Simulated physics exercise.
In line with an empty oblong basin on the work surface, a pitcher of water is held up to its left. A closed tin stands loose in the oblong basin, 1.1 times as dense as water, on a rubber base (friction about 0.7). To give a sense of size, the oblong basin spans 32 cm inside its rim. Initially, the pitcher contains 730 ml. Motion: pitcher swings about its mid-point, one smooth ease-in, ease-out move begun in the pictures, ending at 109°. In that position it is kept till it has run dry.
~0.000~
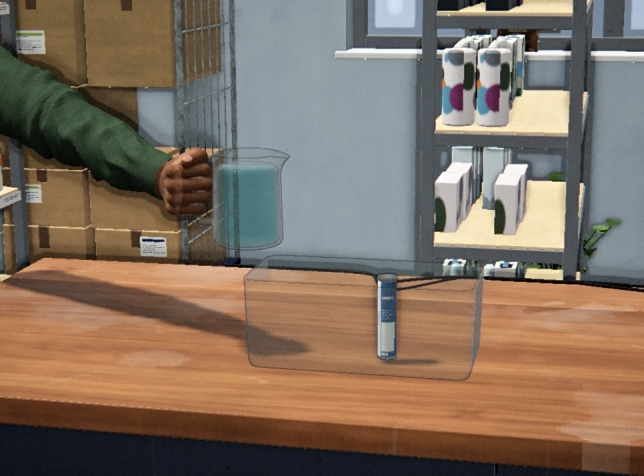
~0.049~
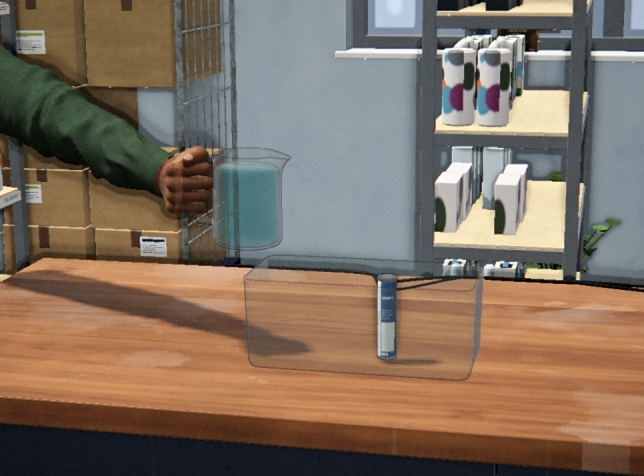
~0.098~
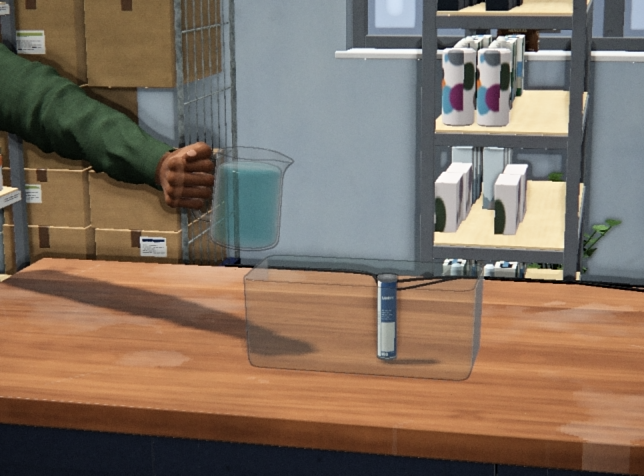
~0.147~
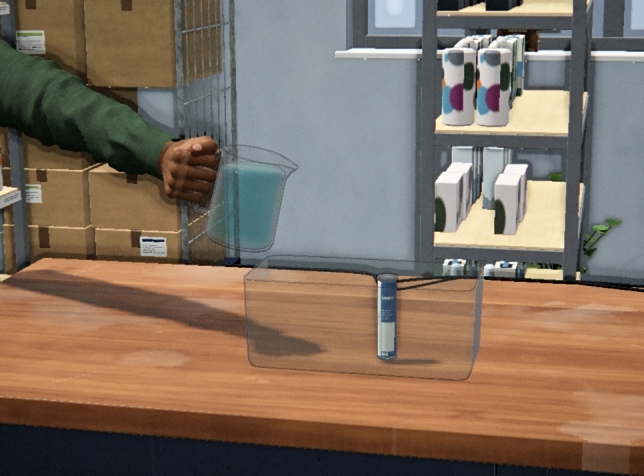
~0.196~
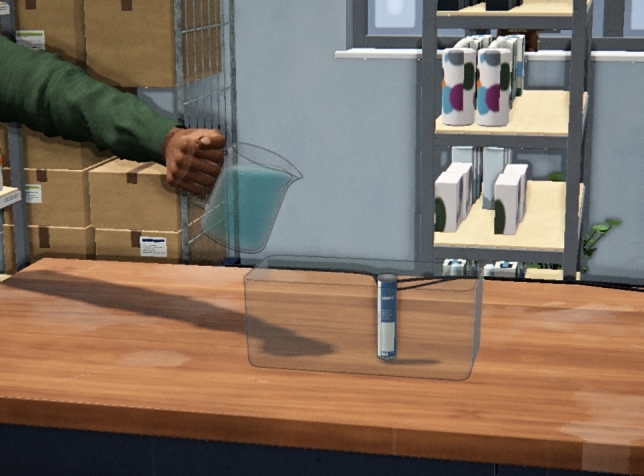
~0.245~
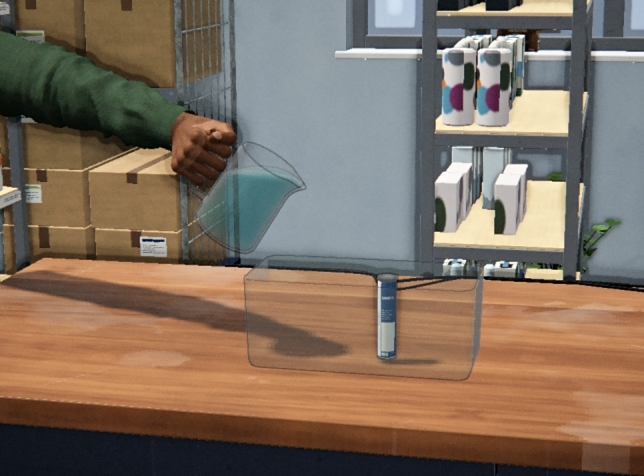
At the start, a hand in a green sleeve holds a clear pitcher of blue-green water upright, left of an empty see-through basin with a slim tin standing inside. The hand then turns the pitcher clockwise, slowly and then faster, until it leans well over to the right.
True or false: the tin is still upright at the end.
True.
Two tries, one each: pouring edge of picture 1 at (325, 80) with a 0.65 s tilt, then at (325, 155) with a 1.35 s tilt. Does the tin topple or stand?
Trial 1 - tin tips; trial 2 - tin tips.
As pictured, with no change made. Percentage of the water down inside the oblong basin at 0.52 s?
Some 20 per cent.
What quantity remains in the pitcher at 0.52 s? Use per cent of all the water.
I'd estimate some 64 % remains.
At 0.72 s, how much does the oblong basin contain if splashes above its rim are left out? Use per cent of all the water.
Some 72 per cent.
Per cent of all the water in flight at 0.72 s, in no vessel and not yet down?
Near 10 in a hundred.
After 0.52 s the tilt is 98° and 64 per cent is still to pour; the tin stands where it began.
After 0.72 s the tilt is 109° and 19 per cent is still to pour; the tin stands where it began.
After 0.92 s the tilt is 109° and 3 per cent is still to pour; the tin stands where it began.
After 1.15 s the tilt is 109° and 0 per cent is still to pour; the tin stands where it began.
In the end the tin stands where it began.
